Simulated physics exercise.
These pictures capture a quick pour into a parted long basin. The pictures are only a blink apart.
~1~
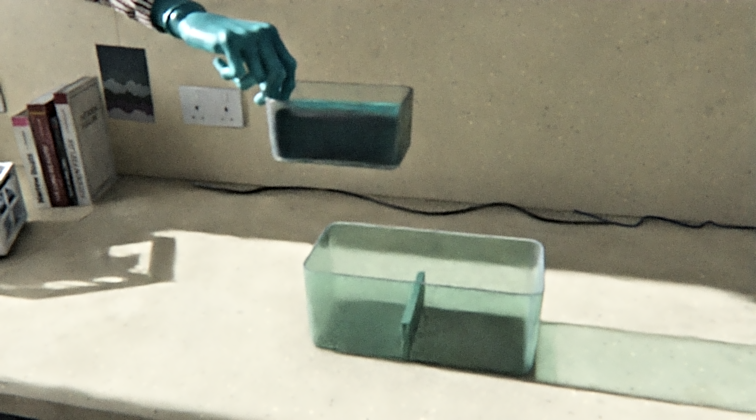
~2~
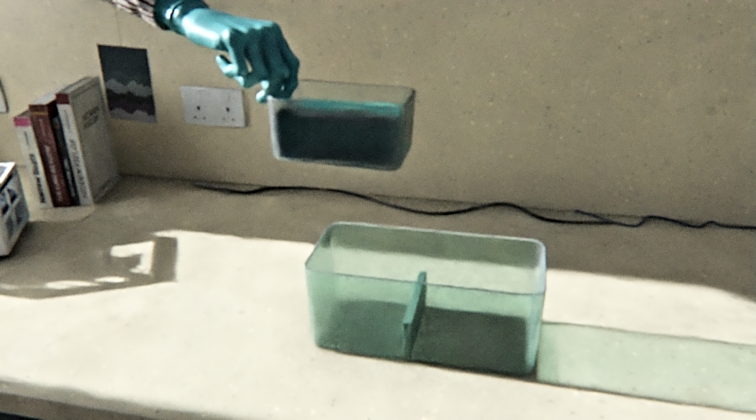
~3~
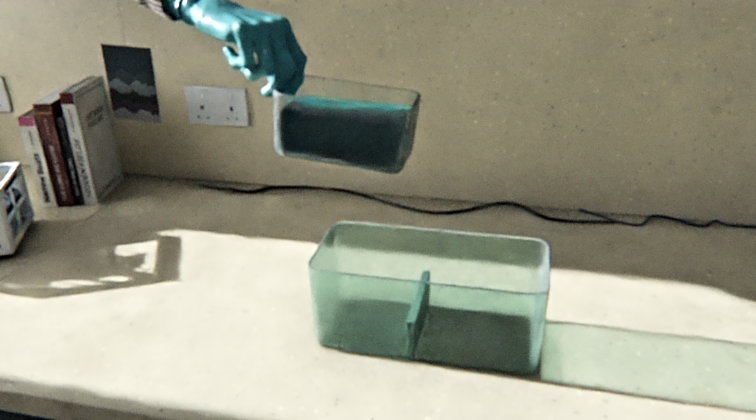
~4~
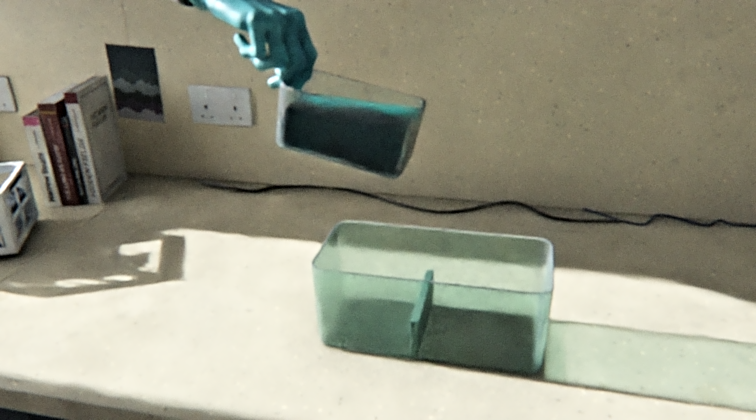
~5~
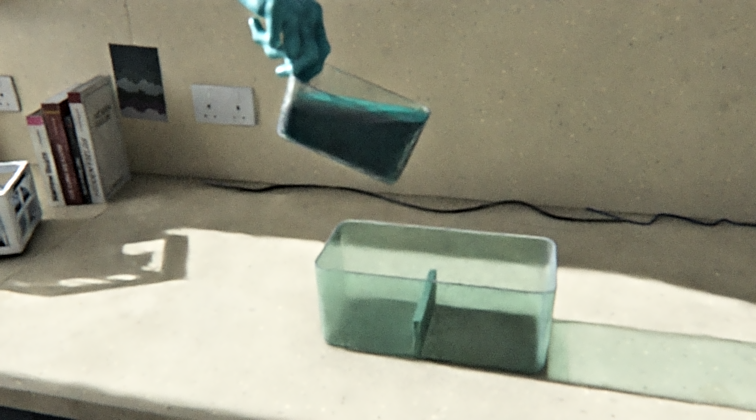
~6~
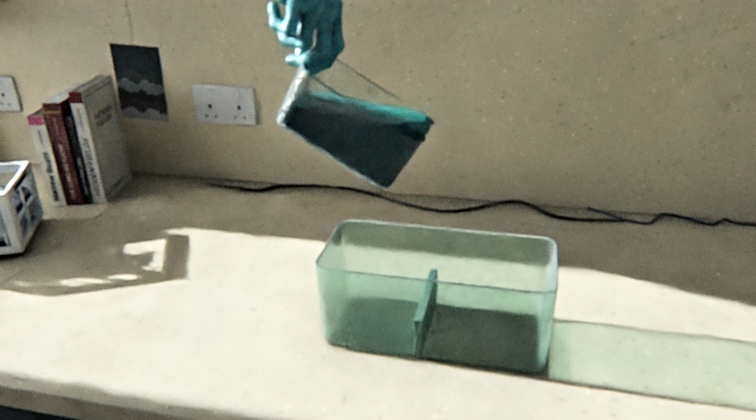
At first, a teal-gloved hand holds a clear container of dark teal liquid nearly level above a long, greenish basin parted by a low wall. The hand then rises and moves right, tilting the container steadily down to the right until its liquid reaches the lower rim.
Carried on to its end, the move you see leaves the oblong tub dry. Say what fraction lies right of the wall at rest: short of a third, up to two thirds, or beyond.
The right side is left with enough to pass two thirds.
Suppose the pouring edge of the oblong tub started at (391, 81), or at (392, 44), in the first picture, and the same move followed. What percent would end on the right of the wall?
The first gives 70 %, the second 70 %.
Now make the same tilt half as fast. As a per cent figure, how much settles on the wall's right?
Close to 85 in a hundred.
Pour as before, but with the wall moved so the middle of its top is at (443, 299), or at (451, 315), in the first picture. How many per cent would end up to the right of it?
About 50 per cent on the first try, and 40 per cent on the second.
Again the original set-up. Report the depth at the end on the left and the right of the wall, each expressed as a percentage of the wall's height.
10 left, 50 right, give or take.
A moment on, the oblong tub is tipped on its side and 25 per cent is still to pour, 0 is left of the wall and 19 right of it.
Next, the oblong tub is tipped on its side and 6 per cent is still to pour, 5 is left of the wall and 76 right of it.
Then the oblong tub is tipped on its side and 2 per cent is still to pour, 13 is left of the wall and 77 right of it.
Later the oblong tub is tipped on its side and 0 per cent is still to pour, 16 is left of the wall and 77 right of it.
In the end 17 per cent lies left of the wall, 77 right of it and 6 outside.
